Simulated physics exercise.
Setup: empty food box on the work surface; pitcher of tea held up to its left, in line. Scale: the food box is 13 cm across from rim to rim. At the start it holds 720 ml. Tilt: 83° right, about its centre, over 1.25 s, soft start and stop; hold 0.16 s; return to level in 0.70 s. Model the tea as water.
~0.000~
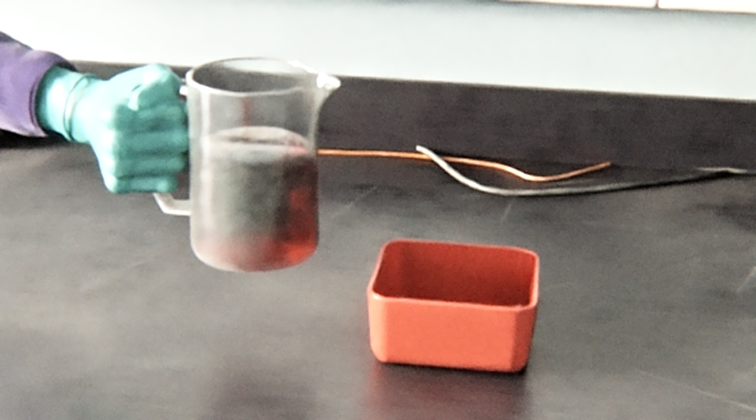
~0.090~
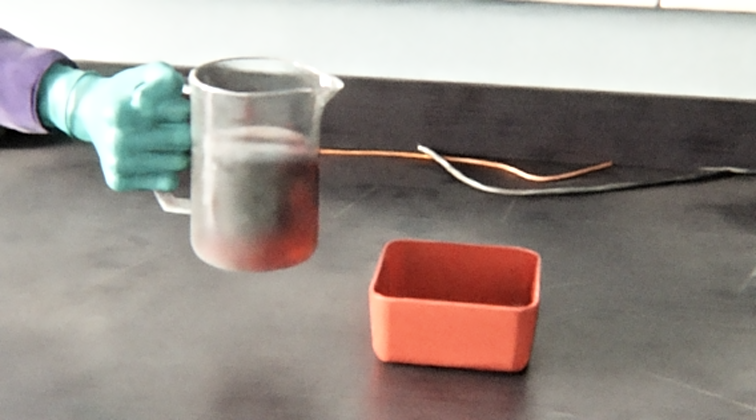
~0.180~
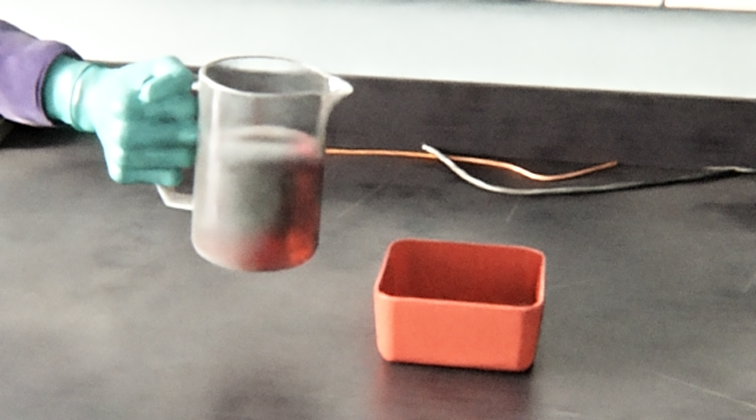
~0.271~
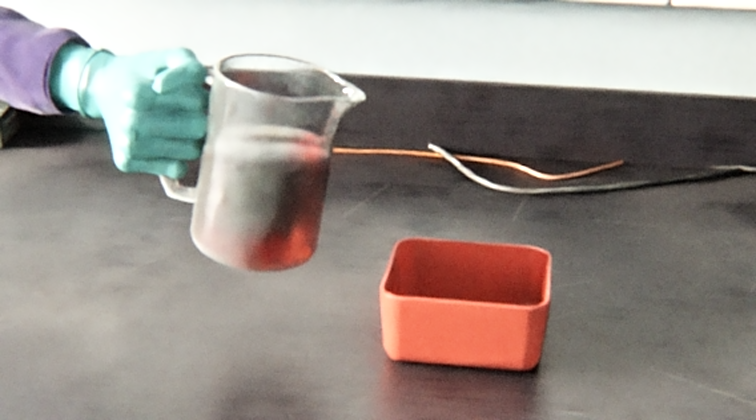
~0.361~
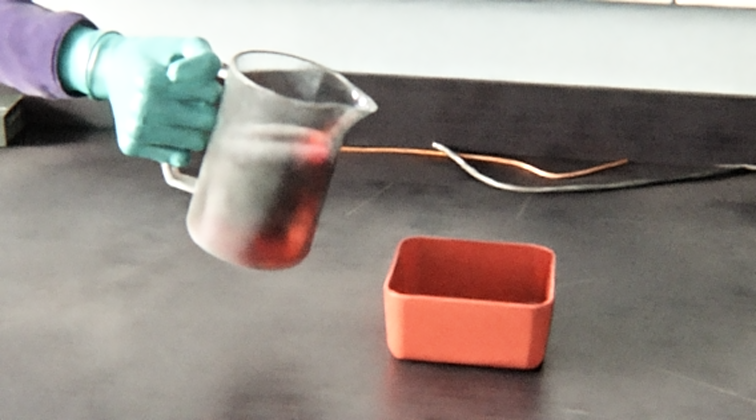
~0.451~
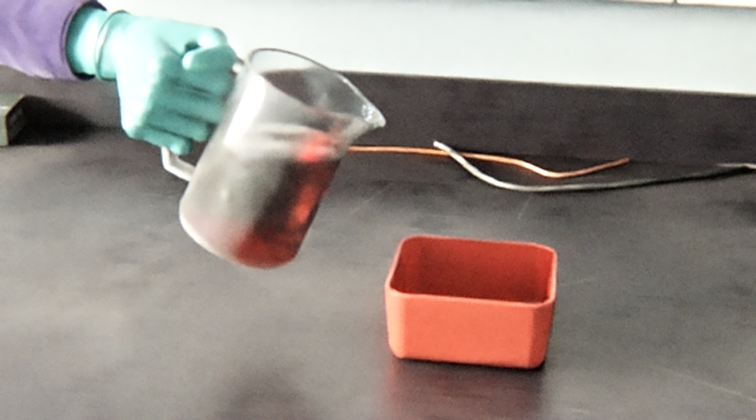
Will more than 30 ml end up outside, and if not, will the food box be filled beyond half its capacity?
No spill, over half full.
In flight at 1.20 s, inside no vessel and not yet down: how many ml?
Roughly 70 ml is airborne.
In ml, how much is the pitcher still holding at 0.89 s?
Remaining volume: Approx. 690 ml.
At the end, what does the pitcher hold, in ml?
Roughly 220 ml stays in it.
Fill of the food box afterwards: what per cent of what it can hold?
I'd estimate close to 60 per cent.
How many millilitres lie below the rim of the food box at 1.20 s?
Roughly 210 ml.
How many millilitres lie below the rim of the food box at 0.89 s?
Contents at that moment: Approx. 5 ml.
By 0.89 s the tilt is 67° and the food box has 5 ml, the pitcher 695 ml, and 0 ml is on the work surface.
By 1.20 s the tilt is 83° and the food box has 205 ml, the pitcher 445 ml, and 0 ml is on the work surface.
By 1.54 s the tilt is 76° and the food box has 440 ml, the pitcher 250 ml, and 10 ml is on the work surface.
By 1.90 s the tilt is 17° and the food box has 490 ml, the pitcher 225 ml, and 10 ml is on the work surface.
At rest the food box has 490 ml, the pitcher 225 ml, and 10 ml is on the work surface.
